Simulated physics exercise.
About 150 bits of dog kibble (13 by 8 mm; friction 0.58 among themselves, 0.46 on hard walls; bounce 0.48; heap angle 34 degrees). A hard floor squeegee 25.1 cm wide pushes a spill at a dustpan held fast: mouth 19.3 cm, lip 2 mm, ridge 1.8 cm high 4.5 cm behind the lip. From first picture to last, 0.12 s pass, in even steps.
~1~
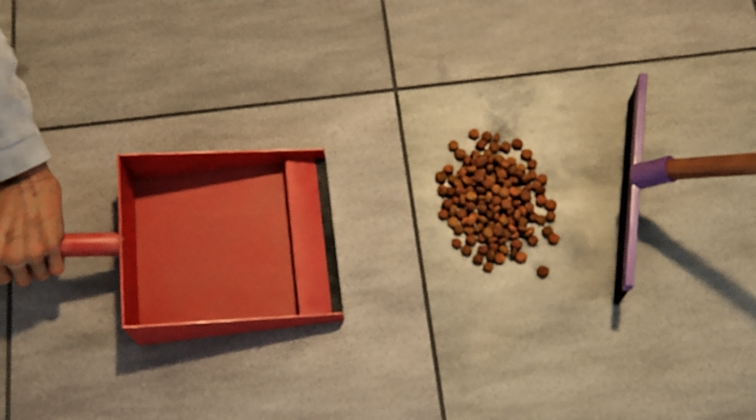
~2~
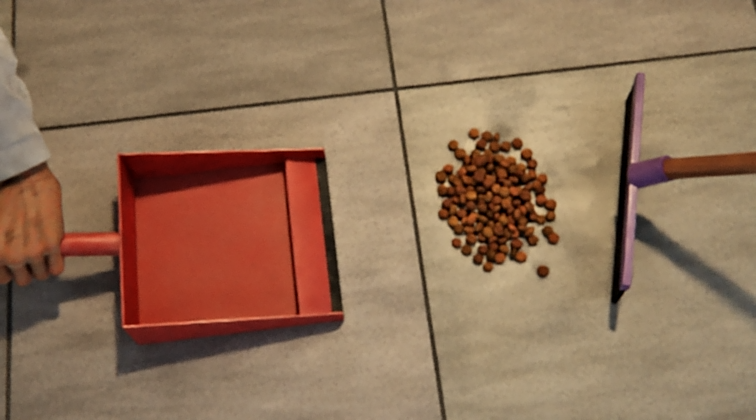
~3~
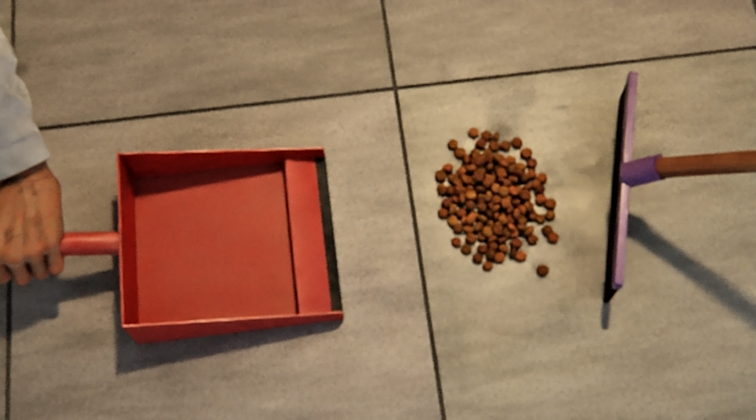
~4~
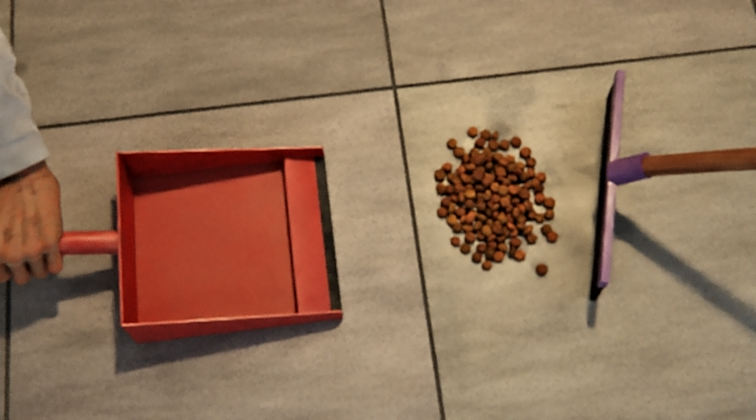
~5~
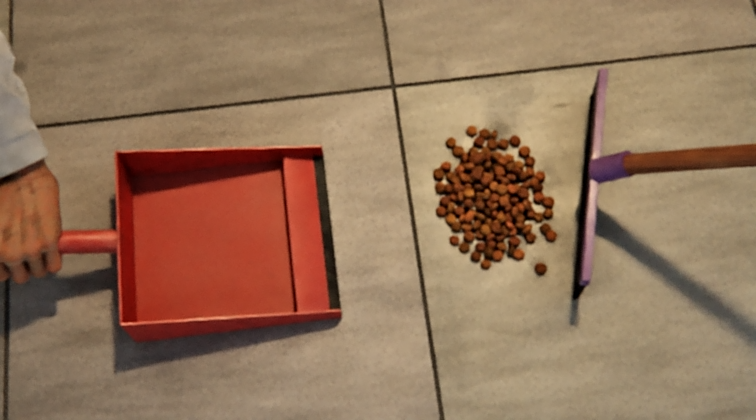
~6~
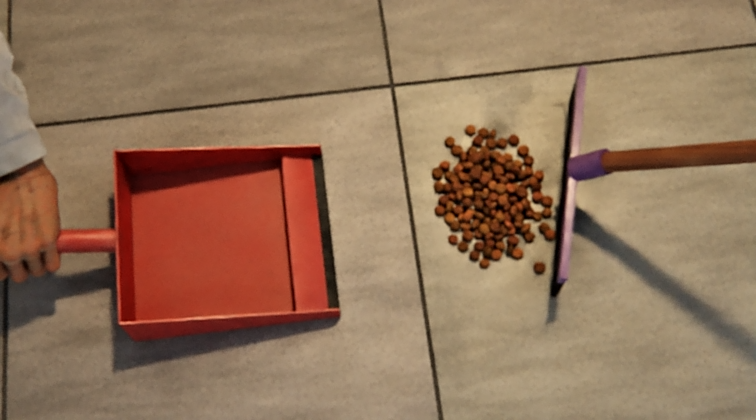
On a grey tiled floor, a purple squeegee sliding left to a heap of brown kibble while a hand holds a red dustpan.
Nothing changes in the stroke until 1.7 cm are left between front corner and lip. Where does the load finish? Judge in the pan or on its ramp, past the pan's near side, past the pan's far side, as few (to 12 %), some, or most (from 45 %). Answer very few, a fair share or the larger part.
Pan: A fair share, near side: Very few, far side: A fair share.
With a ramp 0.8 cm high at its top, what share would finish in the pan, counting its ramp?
Then about 30 per cent.
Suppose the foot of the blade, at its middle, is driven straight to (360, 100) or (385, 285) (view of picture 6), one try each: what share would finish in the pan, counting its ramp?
Some 15 and 5 per cent.
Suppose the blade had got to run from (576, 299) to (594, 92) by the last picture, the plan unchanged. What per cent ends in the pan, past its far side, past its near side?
Pan 5, far 15, near 5.
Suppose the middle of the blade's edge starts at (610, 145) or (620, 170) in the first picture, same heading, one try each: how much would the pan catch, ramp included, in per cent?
Some 20 and 20 per cent.
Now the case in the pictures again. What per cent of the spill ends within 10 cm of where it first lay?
About 0 per cent.
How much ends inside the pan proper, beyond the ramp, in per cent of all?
Roughly 5 per cent.
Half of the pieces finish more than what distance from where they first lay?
Roughly 18 cm.
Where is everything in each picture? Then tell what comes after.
The first picture shows blade from (627, 286) to (641, 81), moved 0.0 cm, 0 of the pieces shifted so far; middle of the pieces at (496, 200); pan at (218, 250).
The second picture shows blade from (625, 285) to (639, 81), moved 0.3 cm, 0 of the pieces shifted so far; middle of the pieces at (497, 199).
The third picture shows blade from (617, 284) to (631, 80), moved 1.0 cm, 0 of the pieces shifted so far; middle of the pieces at (496, 199).
The fourth picture shows blade from (603, 282) to (619, 78), moved 2.4 cm, 0 of the pieces shifted so far; middle of the pieces at (495, 198).
The fifth picture shows blade from (585, 280) to (602, 77), moved 4.1 cm, 0 of the pieces shifted so far; middle of the pieces at (494, 197).
The sixth picture shows blade from (562, 278) to (581, 75), moved 6.3 cm, 0 of the pieces shifted so far; middle of the pieces at (493, 196); pan at (214, 247).
Then, 0.14 s after the last picture, middle of the blade 15 cm from the lip; 0 % over the lip, far side 10 %, near side 0 %.
Then, 0.23 s after the last picture, middle of the blade 8 cm from the lip; 0 % over the lip, far side 20 %, near side 0 %.
Then, 0.46 s after the last picture, middle of the blade 5 cm from the lip; 20 % over the lip, far side 30 %, near side 0 %.
In the end, pan 20 %, near side 0 %, far side 30 %, in front of the lip or behind the blade 50 %.
